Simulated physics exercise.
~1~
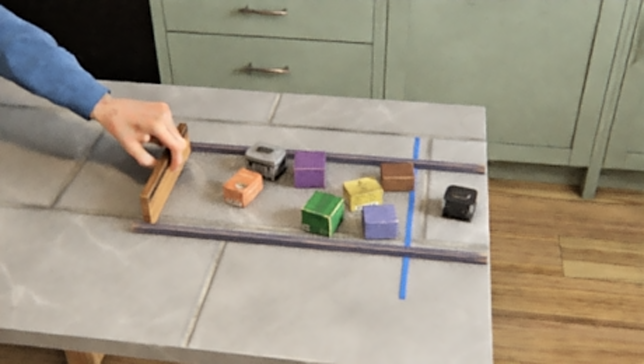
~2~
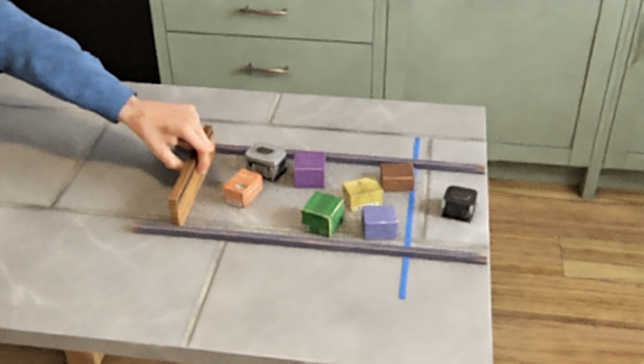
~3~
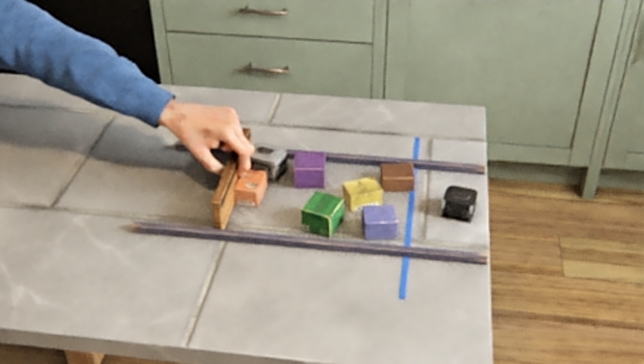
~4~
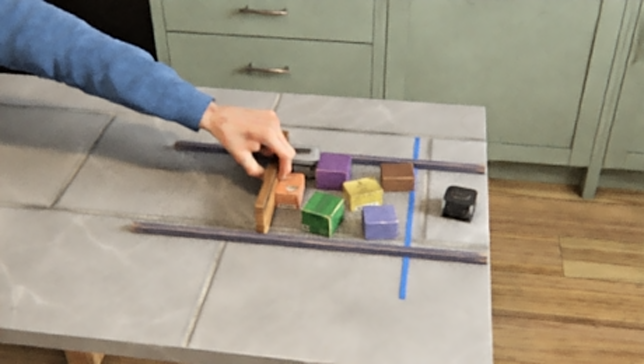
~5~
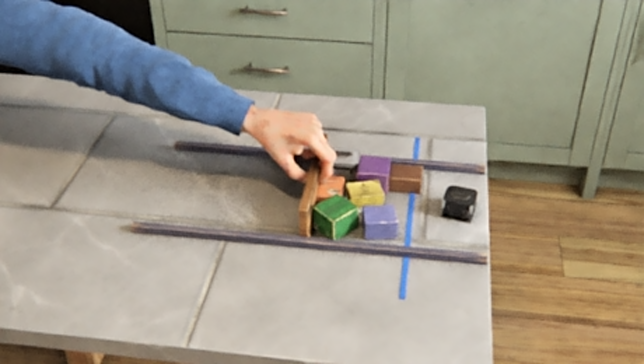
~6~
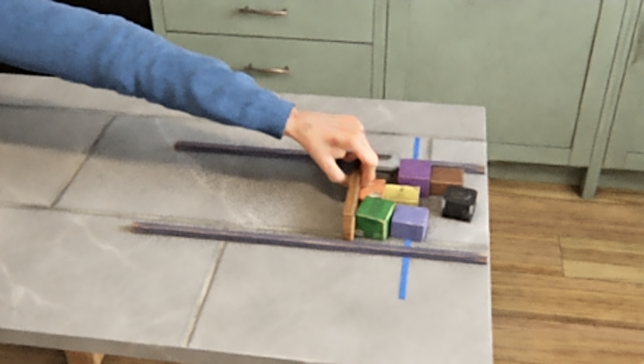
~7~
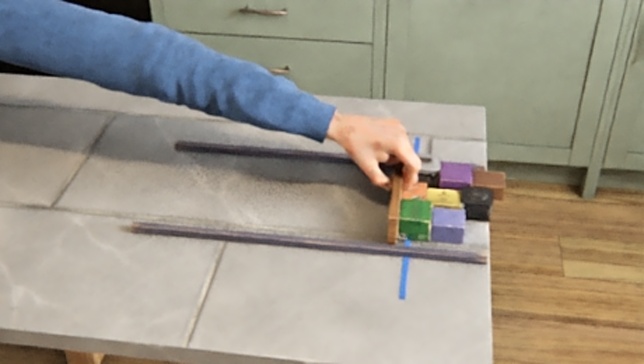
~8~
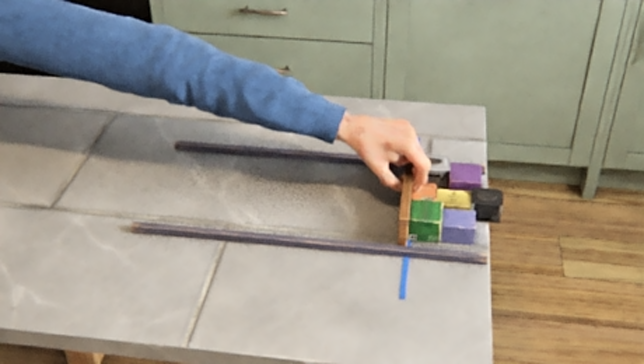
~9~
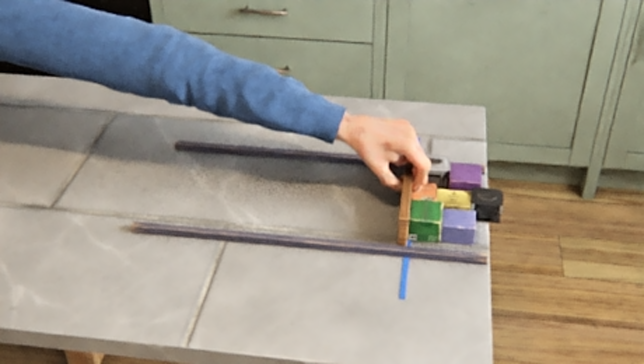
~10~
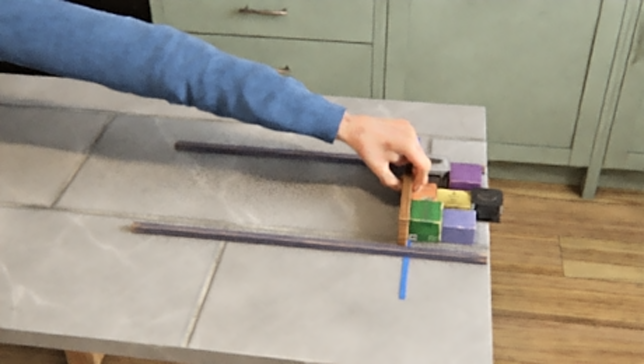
A hand in a blue sleeve holds an upright wooden board at the left of a grey tabletop, seen from above at an angle, with green cabinets and a wood floor beyond. Between two dark rails sit orange, grey, purple, green, yellow, blue and brown blocks, with a black one past a strip of blue tape. The hand slides the board right, gathering the blocks into a cluster and pushing them across the tape to the table's edge. The brown block goes over the edge and drops from view. The board stops by the tape, the black block overhanging while the others stay bunched.
